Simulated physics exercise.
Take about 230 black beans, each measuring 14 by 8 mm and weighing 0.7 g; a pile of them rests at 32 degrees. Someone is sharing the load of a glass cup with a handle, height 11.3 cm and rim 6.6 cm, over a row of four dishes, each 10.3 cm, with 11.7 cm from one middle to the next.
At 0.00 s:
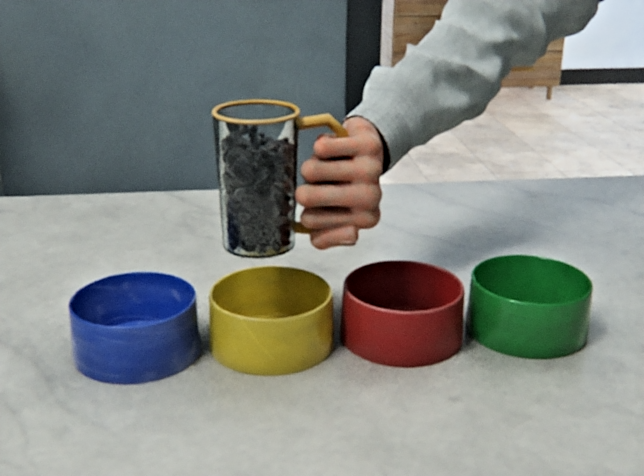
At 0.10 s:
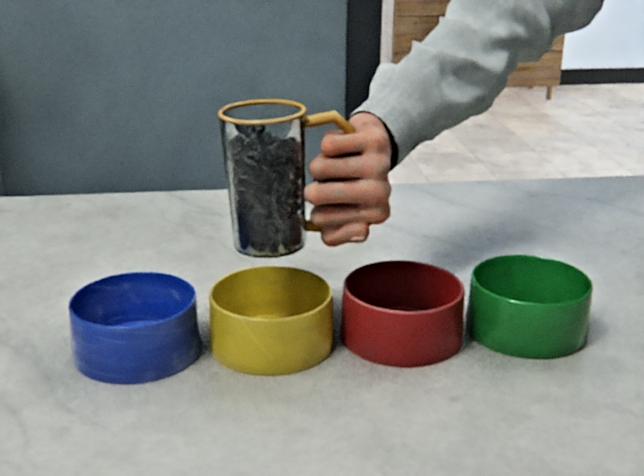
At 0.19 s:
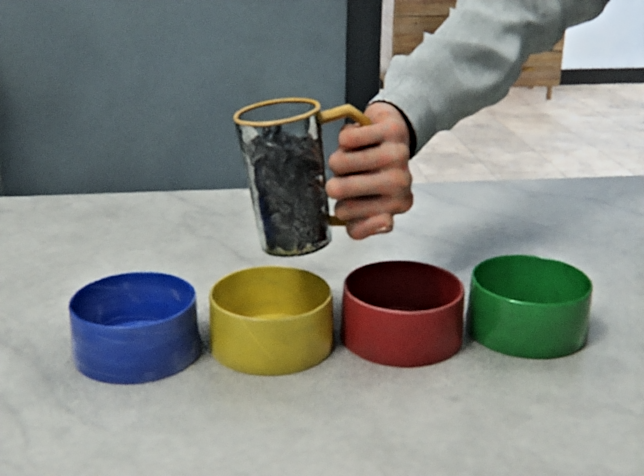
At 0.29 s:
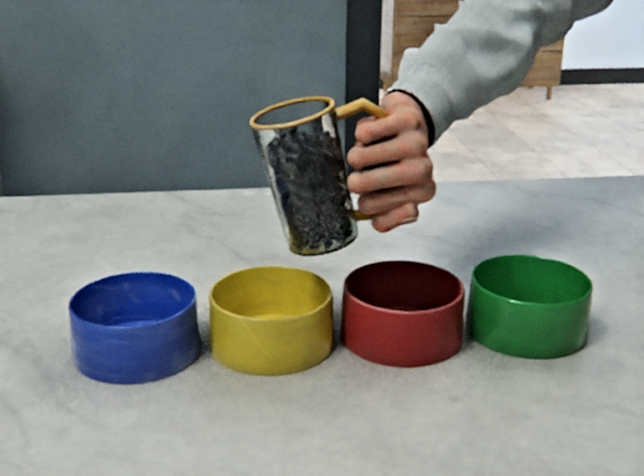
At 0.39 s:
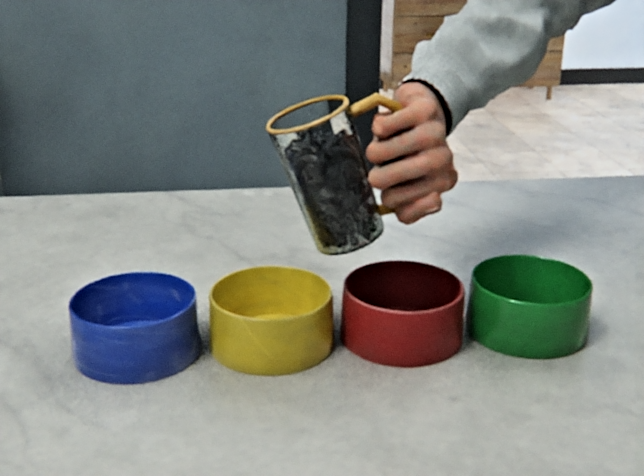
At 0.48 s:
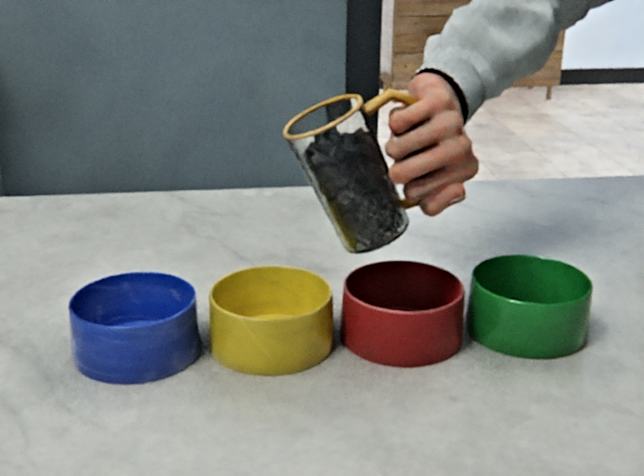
Glass cup of dark pieces moving right in a hand above four coloured dishes on a grey table, gradually tilting left.
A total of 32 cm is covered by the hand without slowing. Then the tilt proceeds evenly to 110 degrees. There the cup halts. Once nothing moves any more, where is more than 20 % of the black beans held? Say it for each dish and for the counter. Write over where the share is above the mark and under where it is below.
Red: Under; blue: Under; green: Over; yellow: Under; counter: Under.
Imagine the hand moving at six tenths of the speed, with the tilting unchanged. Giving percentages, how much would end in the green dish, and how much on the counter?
Green: 30; counter: 10.
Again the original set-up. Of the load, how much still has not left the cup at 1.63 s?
Roughly 100 per cent, I'd say.
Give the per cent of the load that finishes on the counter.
I'd reckon around 0 per cent.
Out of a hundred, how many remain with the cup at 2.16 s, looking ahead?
Around 65 in a hundred.
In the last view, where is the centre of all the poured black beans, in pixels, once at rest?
I'd put it at about (526, 307).
After 1.17 s, tilt 64 degrees; cup holds 100 %.
After 1.63 s, tilt 91 degrees; cup holds 100 %.
Then, at 2.16 s, tilt 110 degrees; cup holds 65 %, green 30 %.
By 3.7 s all is still; red 0 %, blue 0 %, green 100 %, yellow 0 %, counter 0 %.
